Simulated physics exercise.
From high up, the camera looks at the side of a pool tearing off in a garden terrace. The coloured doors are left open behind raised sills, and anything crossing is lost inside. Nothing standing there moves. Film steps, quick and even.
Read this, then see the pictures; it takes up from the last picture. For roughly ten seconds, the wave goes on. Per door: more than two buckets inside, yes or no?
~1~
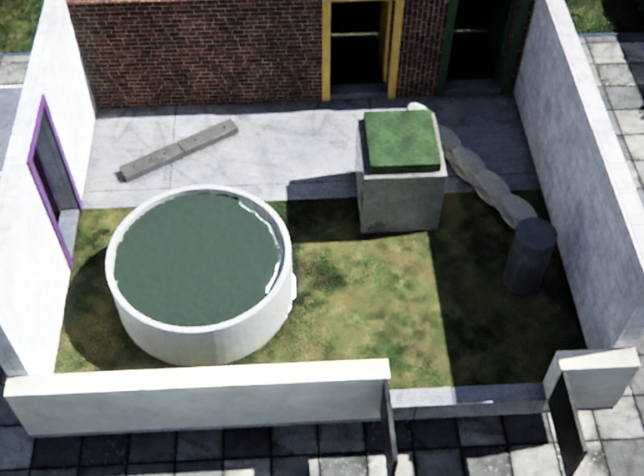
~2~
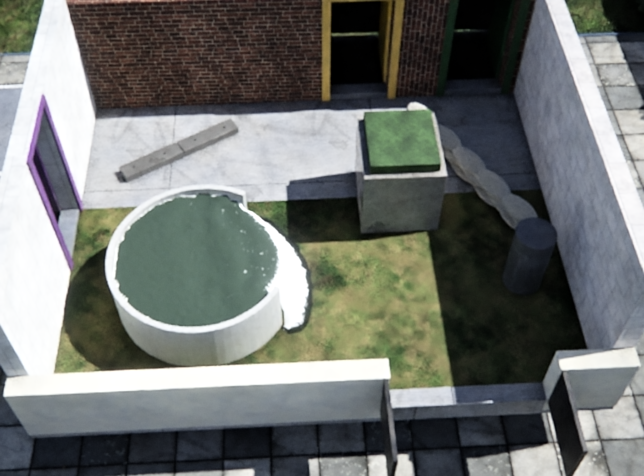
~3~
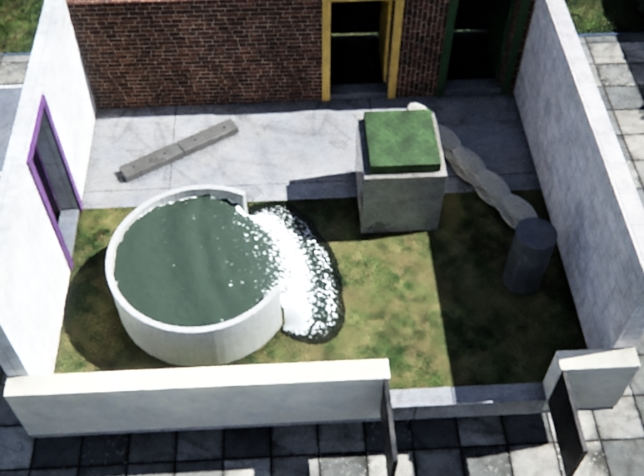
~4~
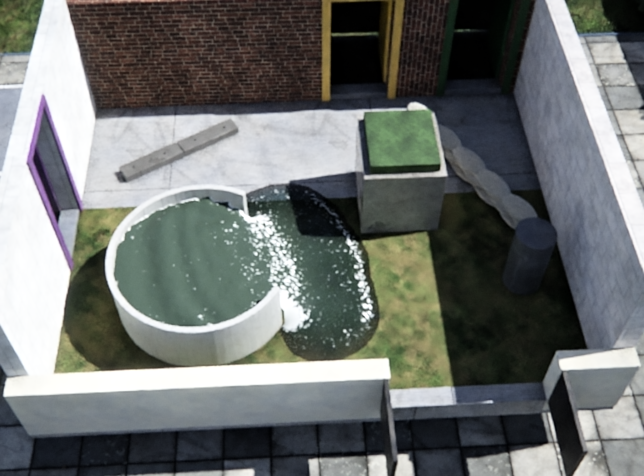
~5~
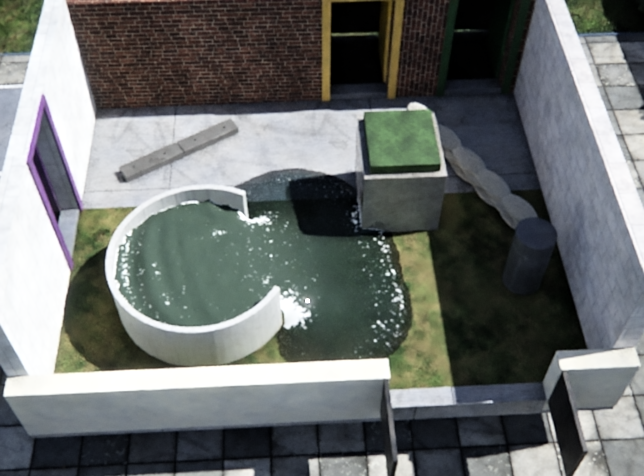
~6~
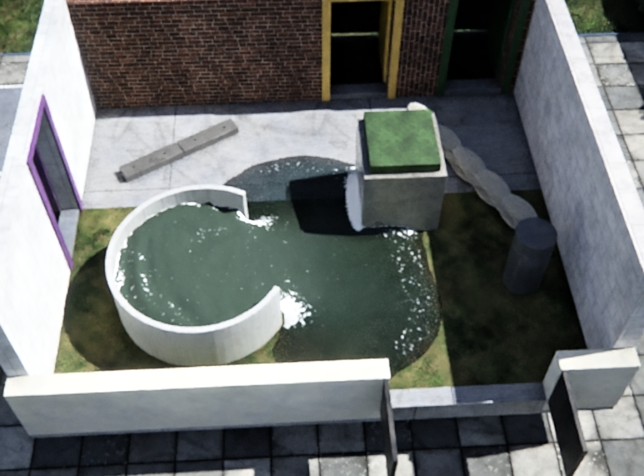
Per door - green door: No, purple door: No, yellow door: Yes.
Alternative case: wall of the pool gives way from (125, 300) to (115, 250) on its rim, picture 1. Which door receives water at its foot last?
Answer: The one in green.
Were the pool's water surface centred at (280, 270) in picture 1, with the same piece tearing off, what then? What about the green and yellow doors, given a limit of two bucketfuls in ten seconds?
From what I see, the green door remains below the mark and the yellow door remains below the mark too.
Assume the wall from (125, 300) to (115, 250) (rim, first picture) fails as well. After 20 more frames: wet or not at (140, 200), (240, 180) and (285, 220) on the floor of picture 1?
In that order: Covered, flooded, dry.
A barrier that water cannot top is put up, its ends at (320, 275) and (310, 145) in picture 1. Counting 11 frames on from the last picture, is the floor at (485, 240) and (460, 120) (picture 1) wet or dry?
First spot submerged, second spot parched.
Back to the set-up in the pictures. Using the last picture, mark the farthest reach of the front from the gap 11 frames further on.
Roughly at (481, 101).
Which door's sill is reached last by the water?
That is the door marked purple.
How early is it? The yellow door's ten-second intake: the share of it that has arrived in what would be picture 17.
About 45 per cent.
A moment on, water covers 40 % of the floor; the green door not reached, the purple door not reached, the yellow door wet at the sill, nothing in.
Next, water covers 55 % of the floor; the green door wet at the sill, nothing in, the purple door not reached, the yellow door over two buckets in.
Then, water covers 75 % of the floor; the green door wet at the sill, nothing in, the purple door not reached, the yellow door over two buckets in.
Later, water covers 85 % of the floor; the green door wet at the sill, nothing in, the purple door wet at the sill, nothing in, the yellow door over two buckets in.
In the end, water covers 95 % of the floor; the green door under two buckets in, the purple door wet at the sill, nothing in, the yellow door over two buckets in.
